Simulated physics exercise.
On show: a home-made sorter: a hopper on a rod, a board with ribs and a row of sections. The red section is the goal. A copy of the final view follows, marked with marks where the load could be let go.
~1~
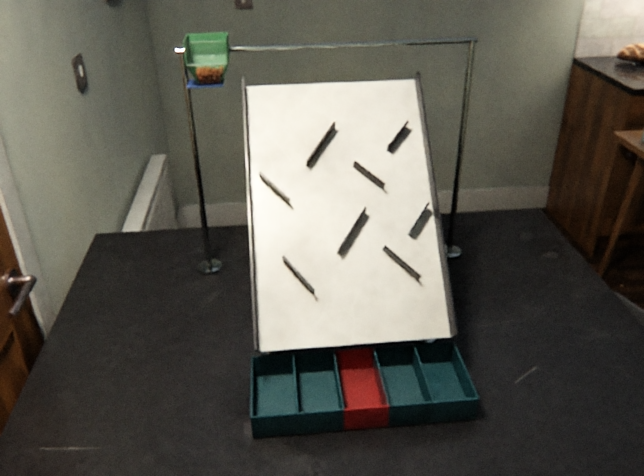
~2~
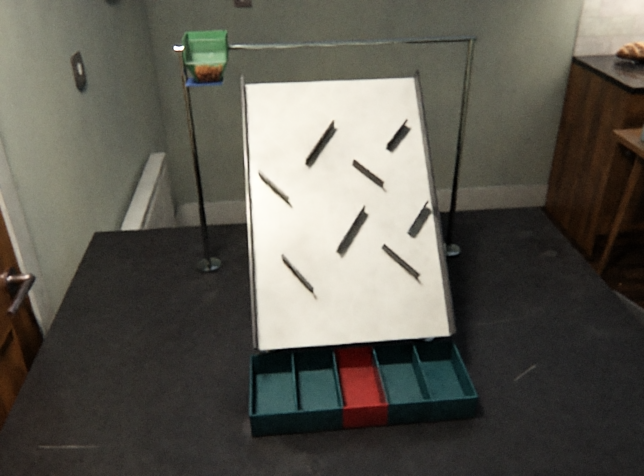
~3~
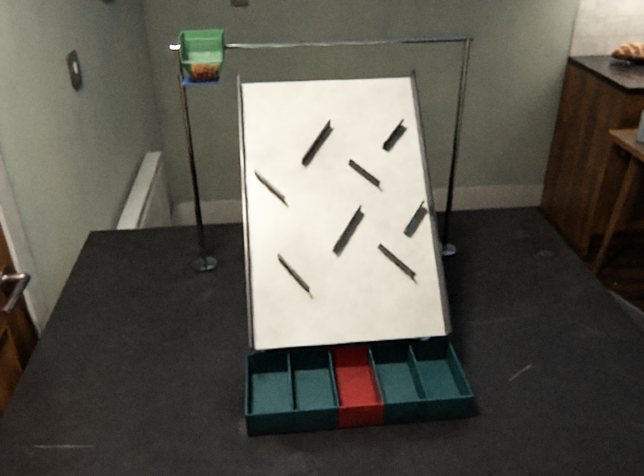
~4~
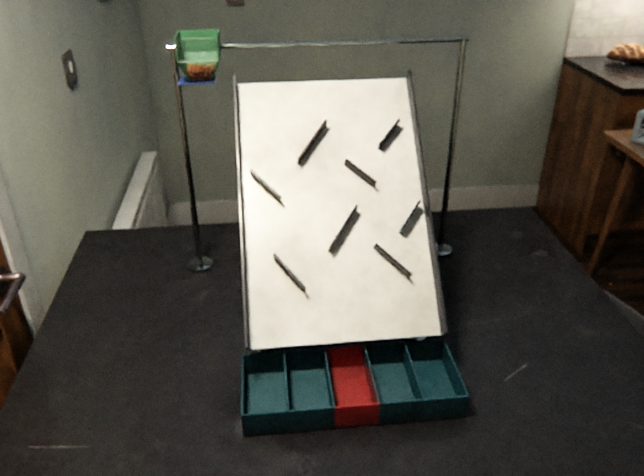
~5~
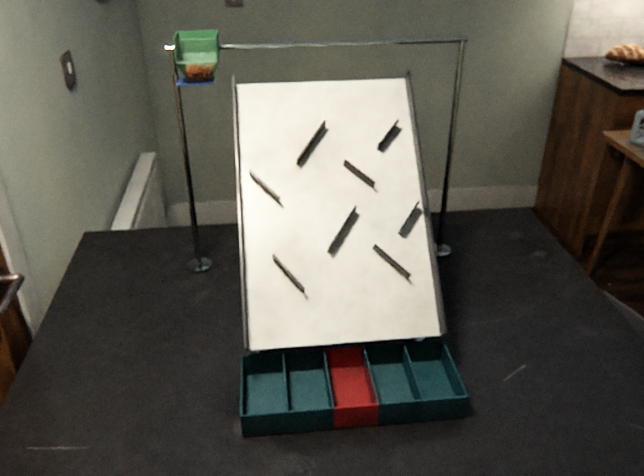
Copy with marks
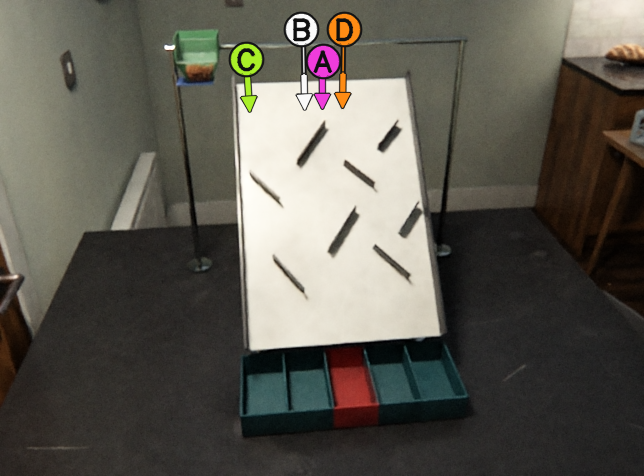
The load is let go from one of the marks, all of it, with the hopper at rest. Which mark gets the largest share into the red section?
B beats the others.
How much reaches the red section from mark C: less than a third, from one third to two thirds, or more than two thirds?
From one third to two thirds.
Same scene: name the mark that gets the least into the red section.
D it is.
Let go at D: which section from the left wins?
The fifth.
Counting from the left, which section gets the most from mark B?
The third from the left.
On the marked copy, mark A meets the board at (322, 103); mark B meets the board at (304, 104); mark C meets the board at (249, 106); mark D meets the board at (342, 102).
Choosing A, about half in the red section, about half in other sections.
Choosing B, most in the red section, a small part in other sections.
Choosing C, about half in the red section, about half in other sections, a stray few outside the box.
Choosing D, about a quarter in the red section, most in other sections.
